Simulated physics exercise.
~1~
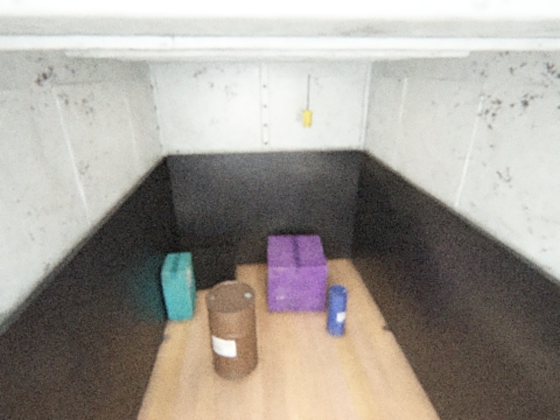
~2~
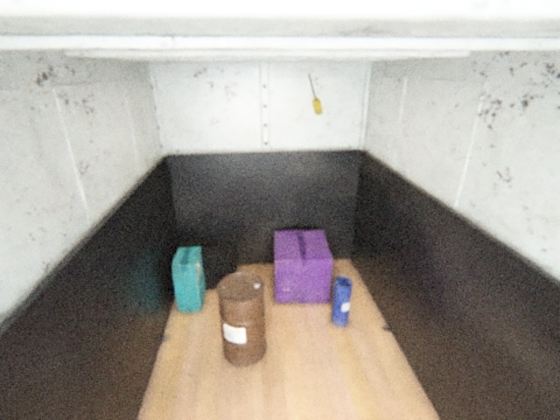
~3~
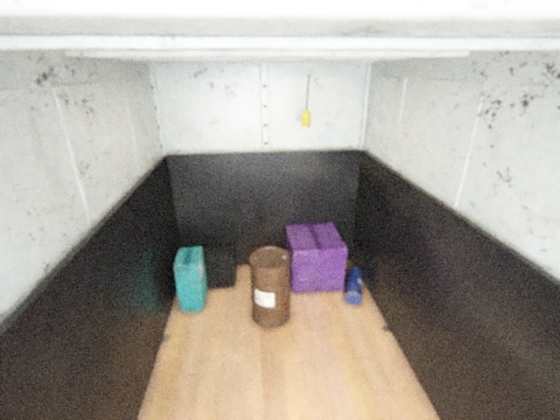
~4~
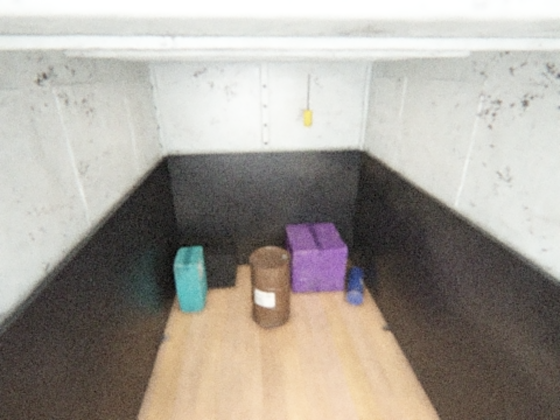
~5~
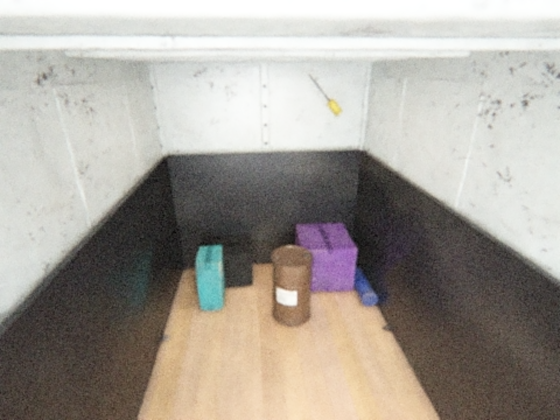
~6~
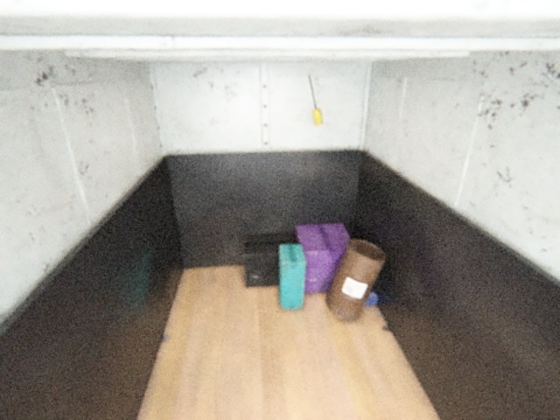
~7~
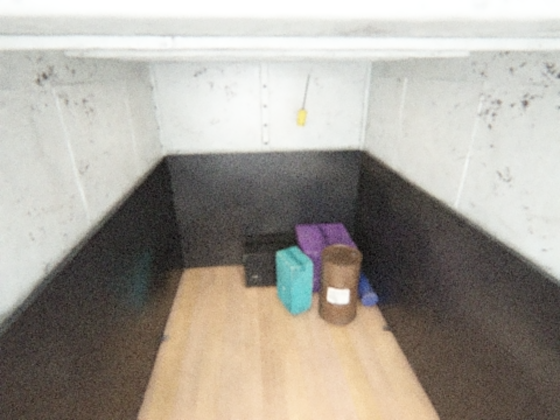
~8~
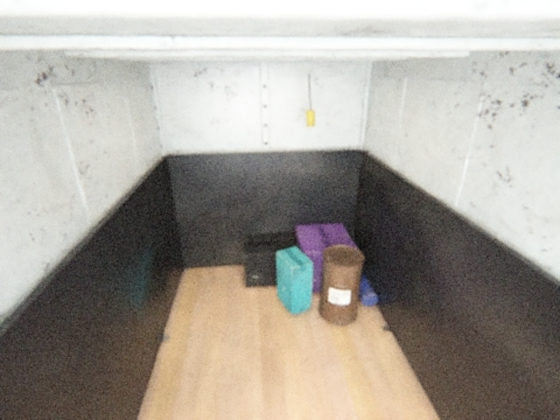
A brown drum, a blue canister and purple, turquoise and black boxes slid about in a van's load bay, first forwards, then right, the canister tipping over and the drum briefly leaning before everything settled bunched towards the right, the canister still down.
